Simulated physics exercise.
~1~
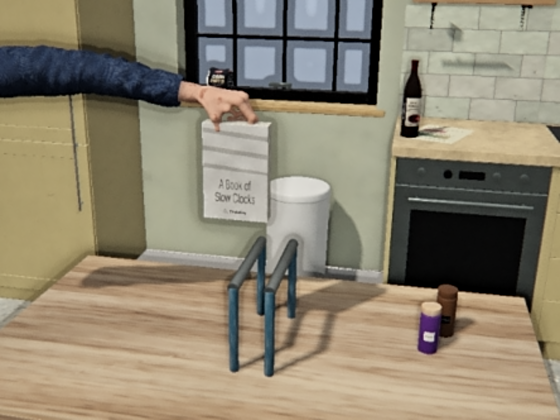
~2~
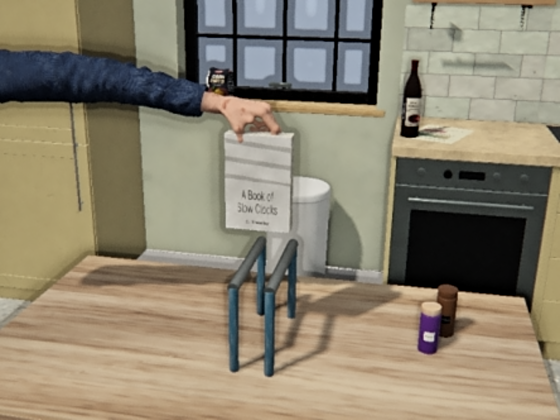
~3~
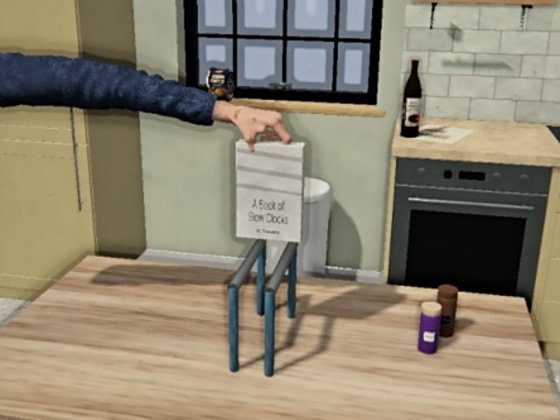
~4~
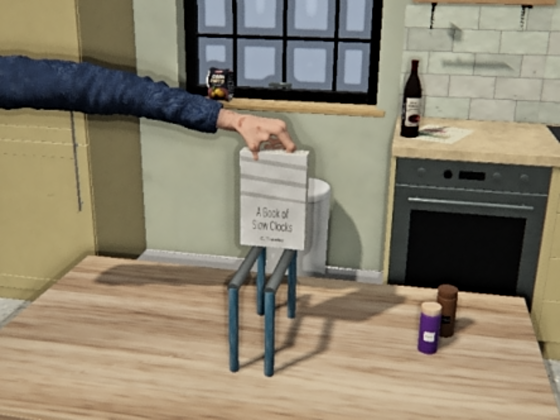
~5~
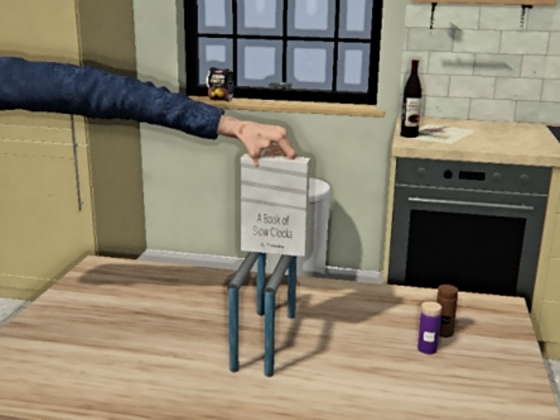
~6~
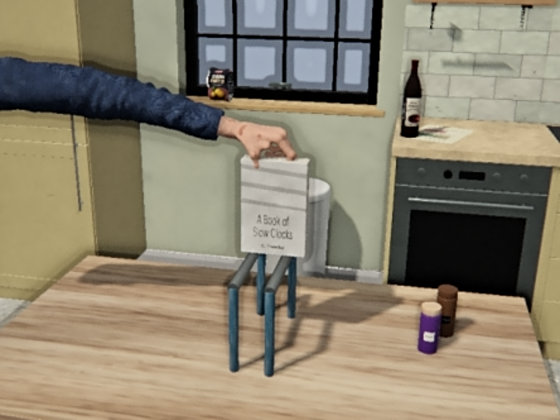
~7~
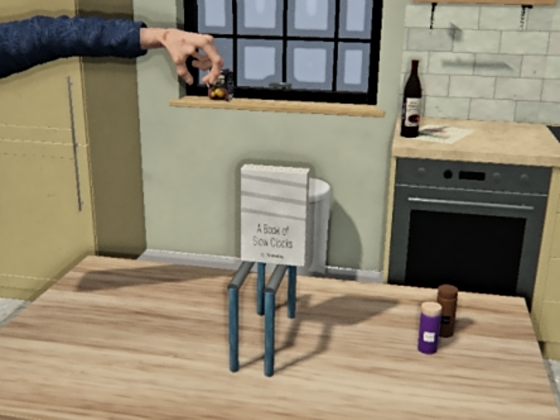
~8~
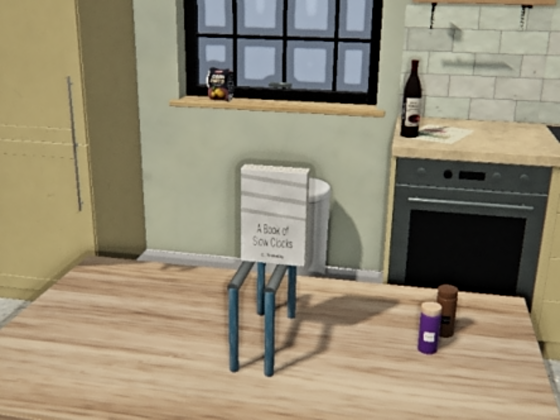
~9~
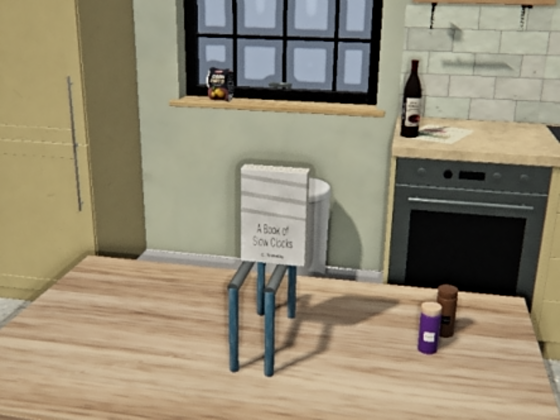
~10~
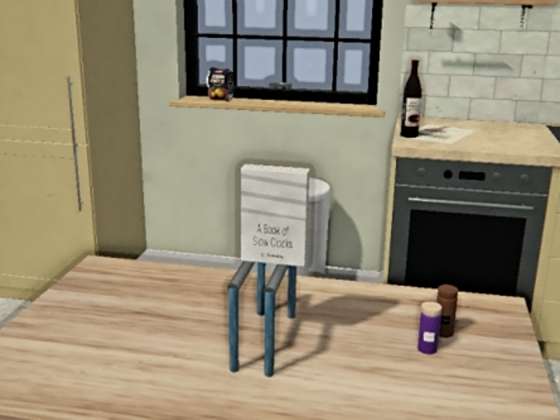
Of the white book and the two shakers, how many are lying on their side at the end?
None of them are. The white book is held upright in the stand, and the purple and brown shakers are still standing on the table.
